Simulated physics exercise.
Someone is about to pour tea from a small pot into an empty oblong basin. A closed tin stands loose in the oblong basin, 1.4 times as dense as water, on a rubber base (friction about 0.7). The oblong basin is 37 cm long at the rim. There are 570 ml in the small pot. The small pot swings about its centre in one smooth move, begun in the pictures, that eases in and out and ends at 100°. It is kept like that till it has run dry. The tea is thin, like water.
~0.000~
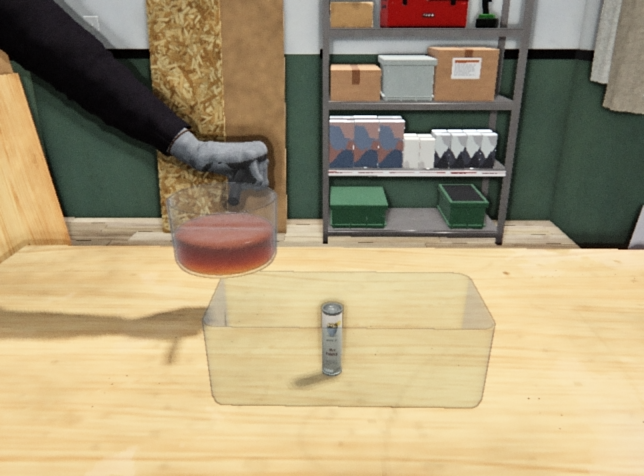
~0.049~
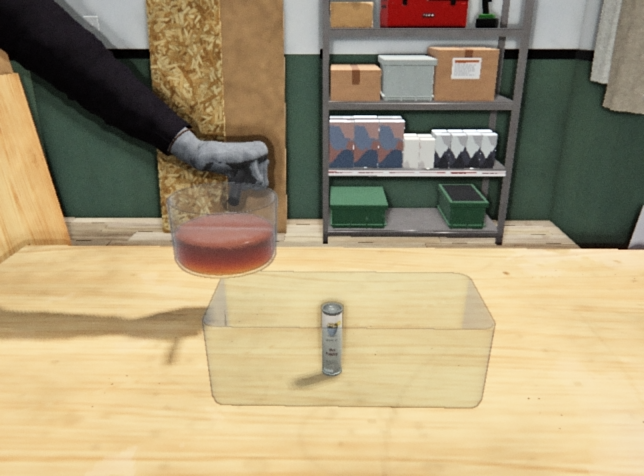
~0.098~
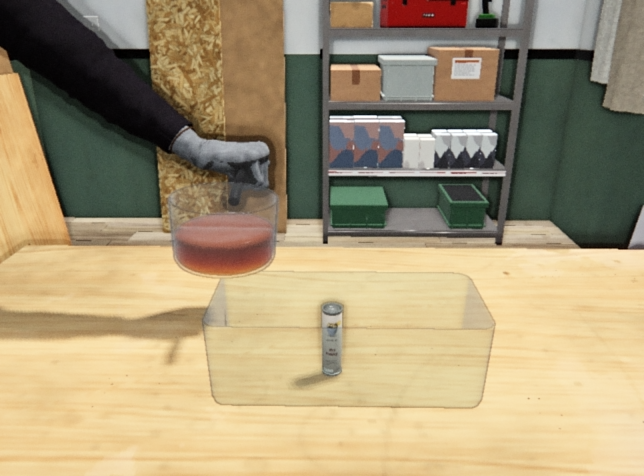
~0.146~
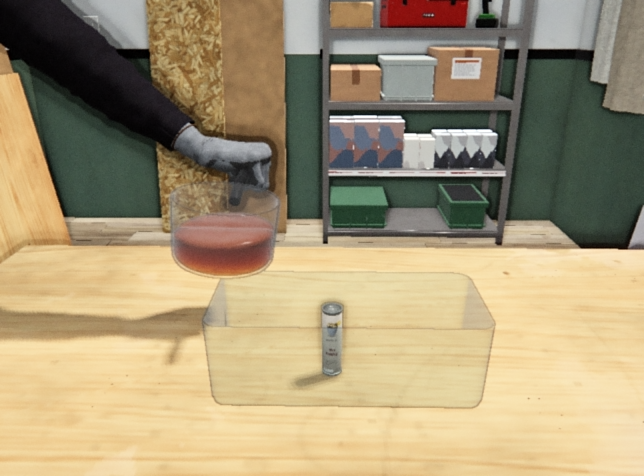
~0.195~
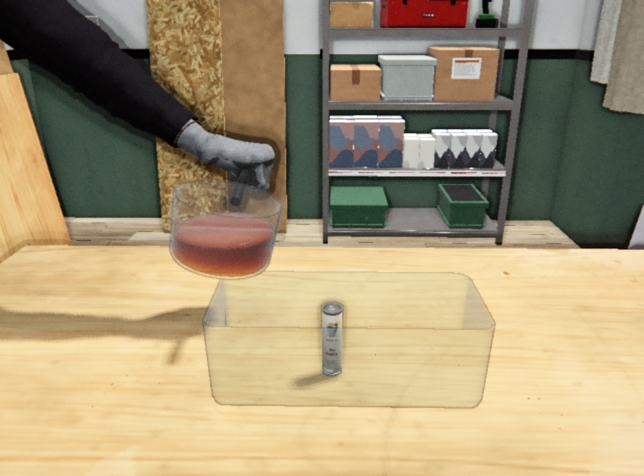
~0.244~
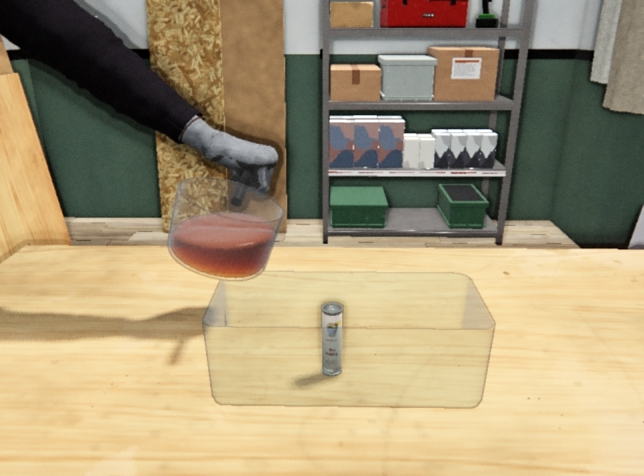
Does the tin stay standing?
It stays up.
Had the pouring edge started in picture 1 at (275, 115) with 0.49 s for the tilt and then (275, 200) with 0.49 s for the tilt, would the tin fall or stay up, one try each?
First it falls; then it remains upright.
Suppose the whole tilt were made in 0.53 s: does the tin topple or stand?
Then it keeps standing.
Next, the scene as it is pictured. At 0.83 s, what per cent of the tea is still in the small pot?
About 22 per cent.
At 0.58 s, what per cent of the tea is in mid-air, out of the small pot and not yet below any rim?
Some 22 per cent.
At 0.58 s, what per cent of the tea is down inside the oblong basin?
Near 5 in a hundred.
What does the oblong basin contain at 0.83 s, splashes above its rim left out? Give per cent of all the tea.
About 70 per cent.
After 0.58 s the tilt is 75° and 72 per cent is still to pour; the tin stands where it began.
After 0.83 s the tilt is 99° and 22 per cent is still to pour; the tin stands where it began.
After 1.10 s the tilt is 100° and 3 per cent is still to pour; the tin stands where it began.
After 1.38 s the tilt is 100° and 0 per cent is still to pour; the tin stands where it began.
In the end the tin stands where it began.
